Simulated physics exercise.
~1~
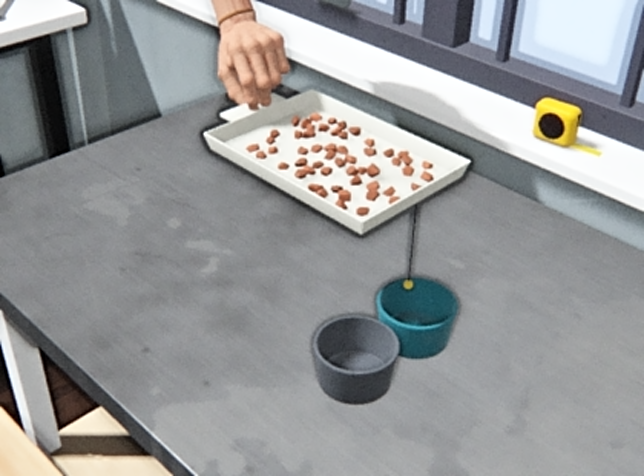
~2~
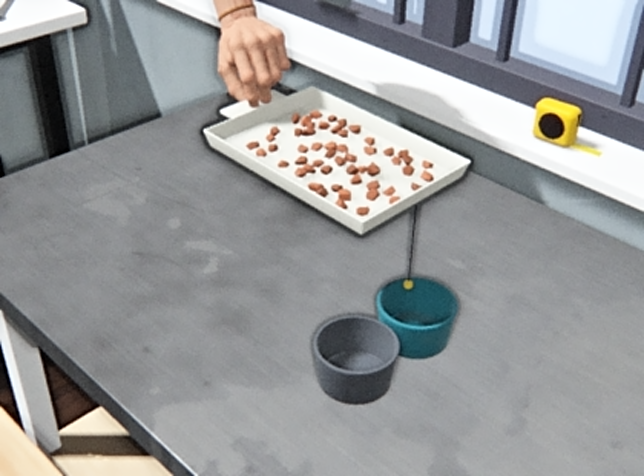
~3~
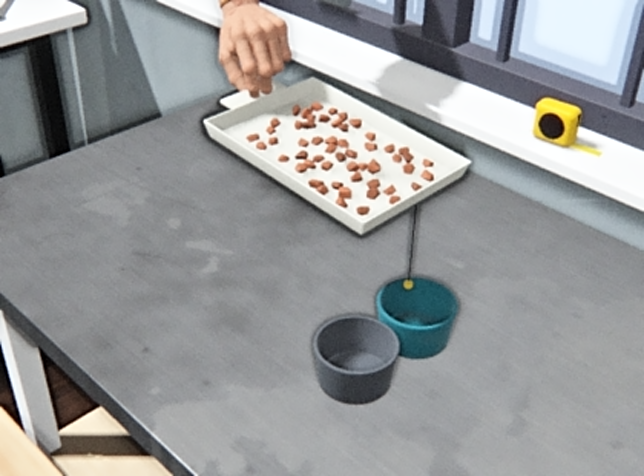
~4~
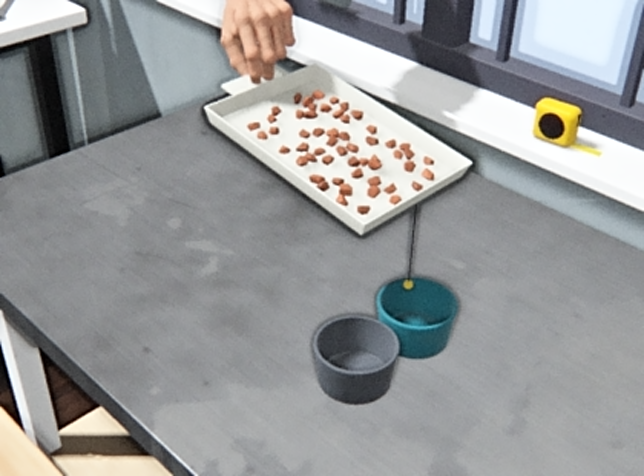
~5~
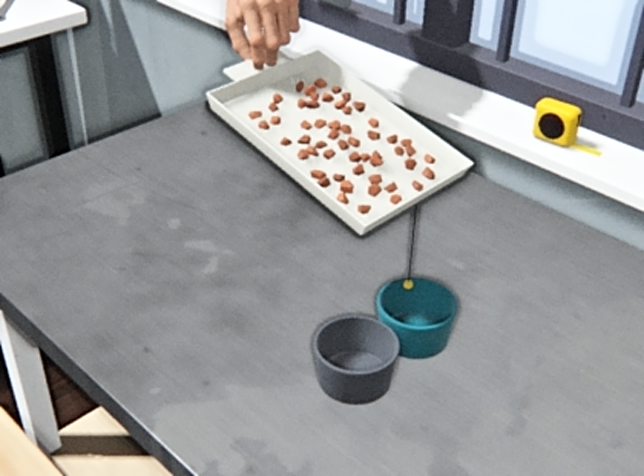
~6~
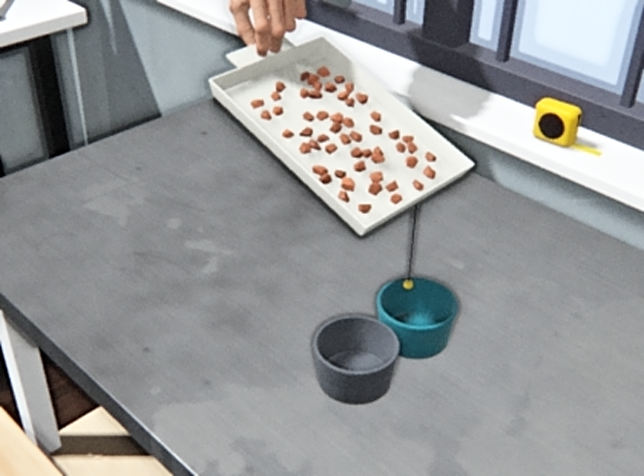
A hand slowly raised the far end of a white tray scattered with small reddish-brown pieces, tilting it more and more towards a grey dish and a teal one on the dark table.
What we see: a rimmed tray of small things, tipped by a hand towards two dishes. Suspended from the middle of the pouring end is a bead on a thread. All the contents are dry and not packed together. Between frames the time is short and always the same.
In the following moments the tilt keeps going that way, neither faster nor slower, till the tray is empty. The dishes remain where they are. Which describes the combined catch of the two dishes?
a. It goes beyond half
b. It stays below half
Answer: B.
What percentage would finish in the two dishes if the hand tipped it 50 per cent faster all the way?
Something like 40 percent, give or take.
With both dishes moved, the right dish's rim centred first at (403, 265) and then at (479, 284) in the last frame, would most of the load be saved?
The dishes end up with the lesser share in the first try and the greater share in the second.
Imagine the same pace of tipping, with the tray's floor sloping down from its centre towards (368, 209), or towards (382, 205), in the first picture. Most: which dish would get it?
For the first place it's the left-side dish, for the second the left-side dish.
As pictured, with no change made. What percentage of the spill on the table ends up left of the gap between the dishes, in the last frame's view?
I make it about 0 percent or so.
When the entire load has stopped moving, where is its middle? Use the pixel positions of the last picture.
Near (457, 367).
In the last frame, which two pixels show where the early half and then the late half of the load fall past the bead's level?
Initially about (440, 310); subsequently about (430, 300).
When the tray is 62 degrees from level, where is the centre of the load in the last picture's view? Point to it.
The load is centred about (412, 184).
Soon after the last picture, tray tipped steeply; all on the tray.
A little later, tray tipped past a quarter turn; about two thirds on the tray; a stray few in the left dish; a small part outside both; a small part in the air.
Later still, tray tipped past a quarter turn; a small part in the left dish; about a quarter in the right dish; about two thirds outside both.
At rest, tray tipped past a quarter turn; a small part in the left dish; about a quarter in the right dish; about two thirds outside both.
